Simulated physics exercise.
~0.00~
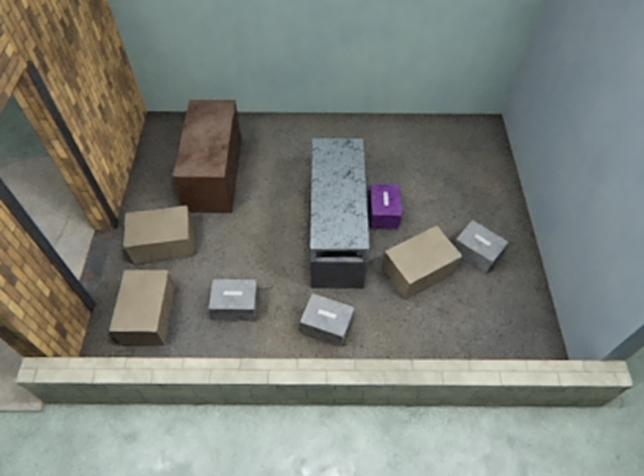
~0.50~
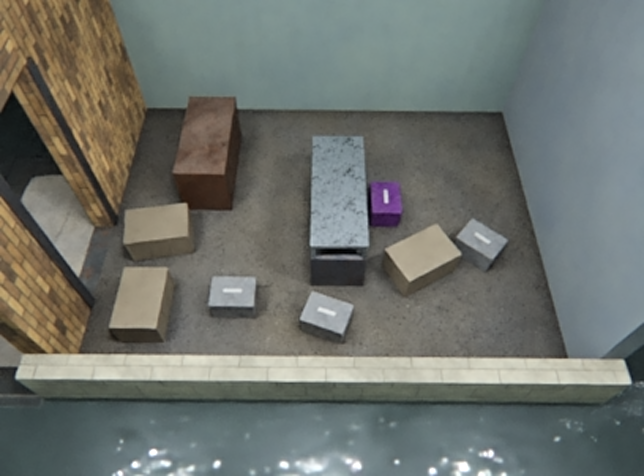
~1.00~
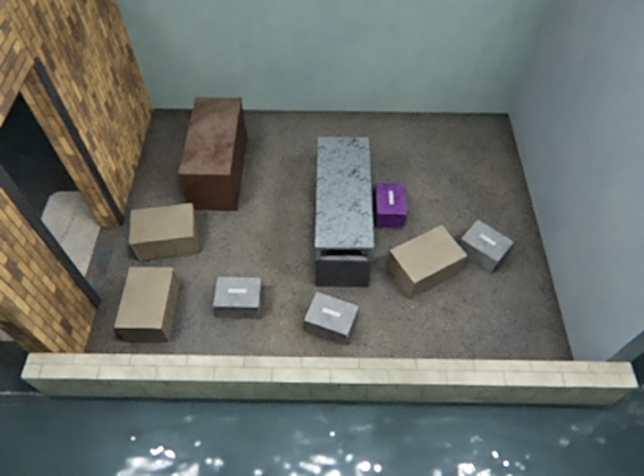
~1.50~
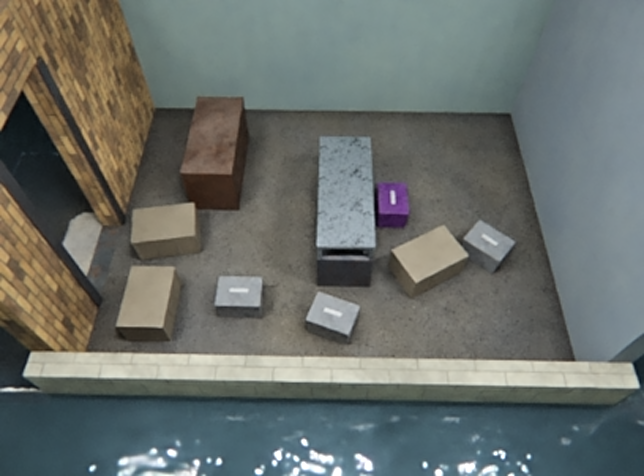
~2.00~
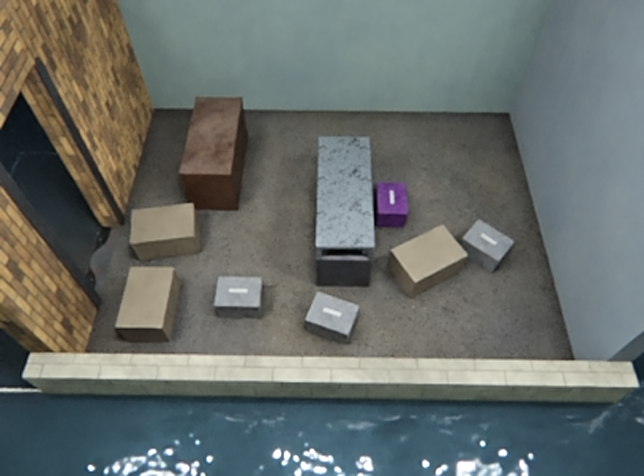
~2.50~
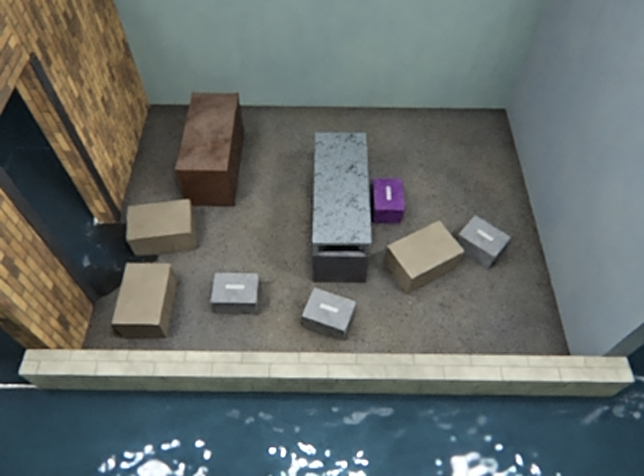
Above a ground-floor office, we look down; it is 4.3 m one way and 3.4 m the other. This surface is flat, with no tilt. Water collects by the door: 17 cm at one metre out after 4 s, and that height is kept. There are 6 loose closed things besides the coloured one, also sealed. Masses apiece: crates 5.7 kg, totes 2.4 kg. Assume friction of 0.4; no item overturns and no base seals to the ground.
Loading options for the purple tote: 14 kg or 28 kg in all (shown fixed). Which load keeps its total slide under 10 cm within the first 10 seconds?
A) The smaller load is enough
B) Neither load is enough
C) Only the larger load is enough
A.
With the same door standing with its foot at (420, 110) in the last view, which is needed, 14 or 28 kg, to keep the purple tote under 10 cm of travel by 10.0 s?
Outcome - the lighter pick works.
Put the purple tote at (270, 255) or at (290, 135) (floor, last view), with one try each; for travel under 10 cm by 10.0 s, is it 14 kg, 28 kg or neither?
Log: Try 1 the lighter pick works; try 2 the lighter pick works.
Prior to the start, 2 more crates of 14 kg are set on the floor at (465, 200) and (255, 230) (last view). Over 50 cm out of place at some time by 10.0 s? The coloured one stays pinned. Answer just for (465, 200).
Note: Stays within it.
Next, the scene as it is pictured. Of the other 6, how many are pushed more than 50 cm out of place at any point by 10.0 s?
By my count, 5.
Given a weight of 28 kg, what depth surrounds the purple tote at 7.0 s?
Close to 0 cm deep.
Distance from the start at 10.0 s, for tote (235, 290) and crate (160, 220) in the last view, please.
First 300 cm, then 200 cm.
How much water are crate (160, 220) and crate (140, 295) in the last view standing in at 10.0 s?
First about 6 cm, second about 5 cm.
After 3.5 s the purple tote would be 0 cm from its start with 14 kg and 0 cm from its start with 28 kg; 0 cm of water round it then.
After 4.5 s the purple tote would be 0 cm from its start with 14 kg and 0 cm from its start with 28 kg; 0 cm of water round it then.
After 7.0 s the purple tote would be 0 cm from its start with 14 kg and 0 cm from its start with 28 kg; 0 cm of water round it then.
After 10.0 s the purple tote would be 0 cm from its start with 14 kg and 0 cm from its start with 28 kg; 1 cm of water round it then.
